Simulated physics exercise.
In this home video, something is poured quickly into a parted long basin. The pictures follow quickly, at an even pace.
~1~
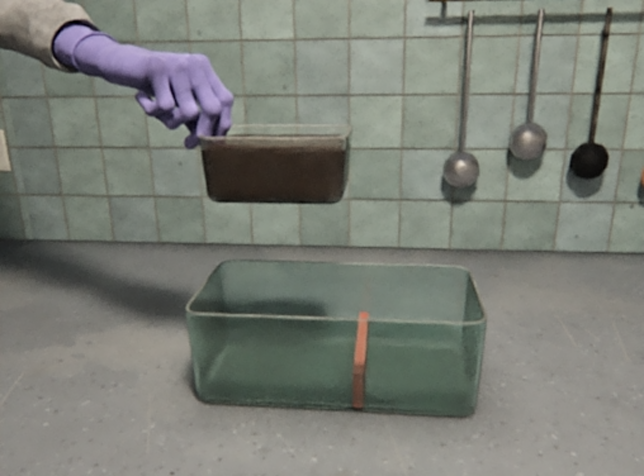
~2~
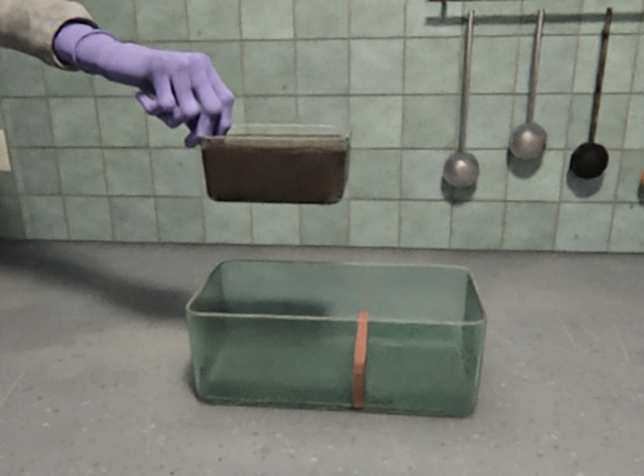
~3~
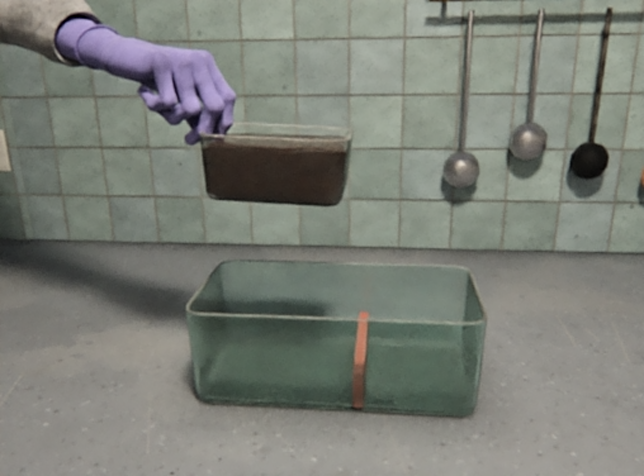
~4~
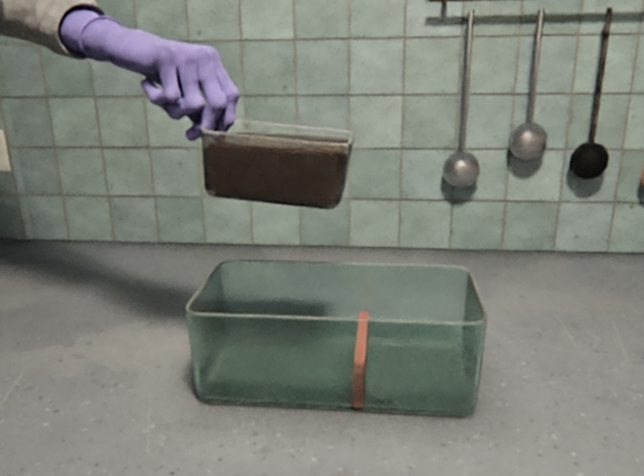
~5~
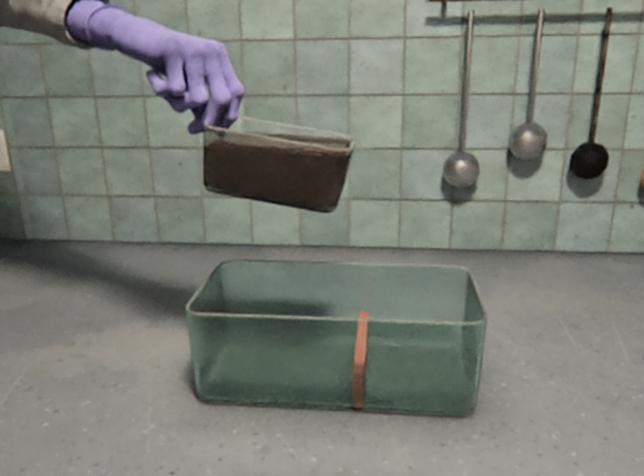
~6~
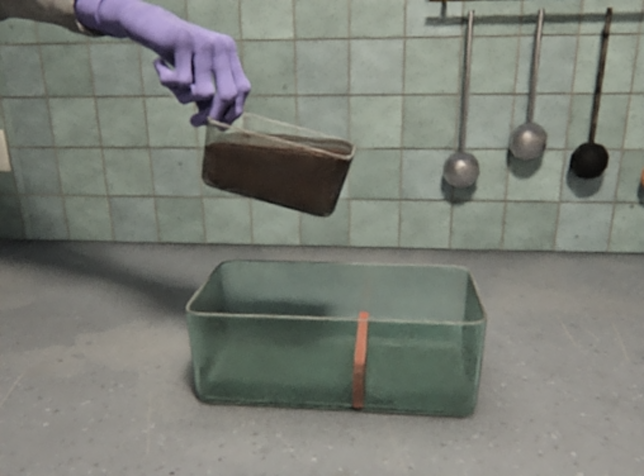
We see a purple-gloved hand holding a small clear container of dark brown contents above a long, greenish glass basin with an orange-brown divider; the hand shifts slightly right and gradually tilts the container, its right end dipping modestly.
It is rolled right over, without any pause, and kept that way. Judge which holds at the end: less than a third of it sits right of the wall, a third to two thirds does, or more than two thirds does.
Surpasses two thirds.
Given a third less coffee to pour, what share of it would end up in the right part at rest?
70 per cent.
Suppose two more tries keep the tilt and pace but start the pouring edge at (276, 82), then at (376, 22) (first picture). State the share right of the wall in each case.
Start one gives close to 50 percent, start two close to 60 percent.
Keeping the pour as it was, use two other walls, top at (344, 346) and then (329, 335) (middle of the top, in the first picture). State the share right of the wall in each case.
In order, some 85 and 95 in a hundred.
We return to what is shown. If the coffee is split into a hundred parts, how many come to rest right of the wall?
Some 75 parts in a hundred.
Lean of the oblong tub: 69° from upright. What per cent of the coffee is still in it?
I'd reckon near 40 percent is still held at that tilt.
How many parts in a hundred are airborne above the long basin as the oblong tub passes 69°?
Estimate: 40 per cent, roughly.
A moment on, the oblong tub is tipped part way and 39 per cent is still to pour, 0 is left of the wall and 20 right of it.
Next, the oblong tub is tipped on its side and 8 per cent is still to pour, 7 is left of the wall and 78 right of it.
Then the oblong tub is tipped on its side and 1 per cent is still to pour, 19 is left of the wall and 77 right of it.
Later the oblong tub is tipped on its side and 0 per cent is still to pour, 22 is left of the wall and 76 right of it.
In the end 22 per cent lies left of the wall, 76 right of it and 2 outside.
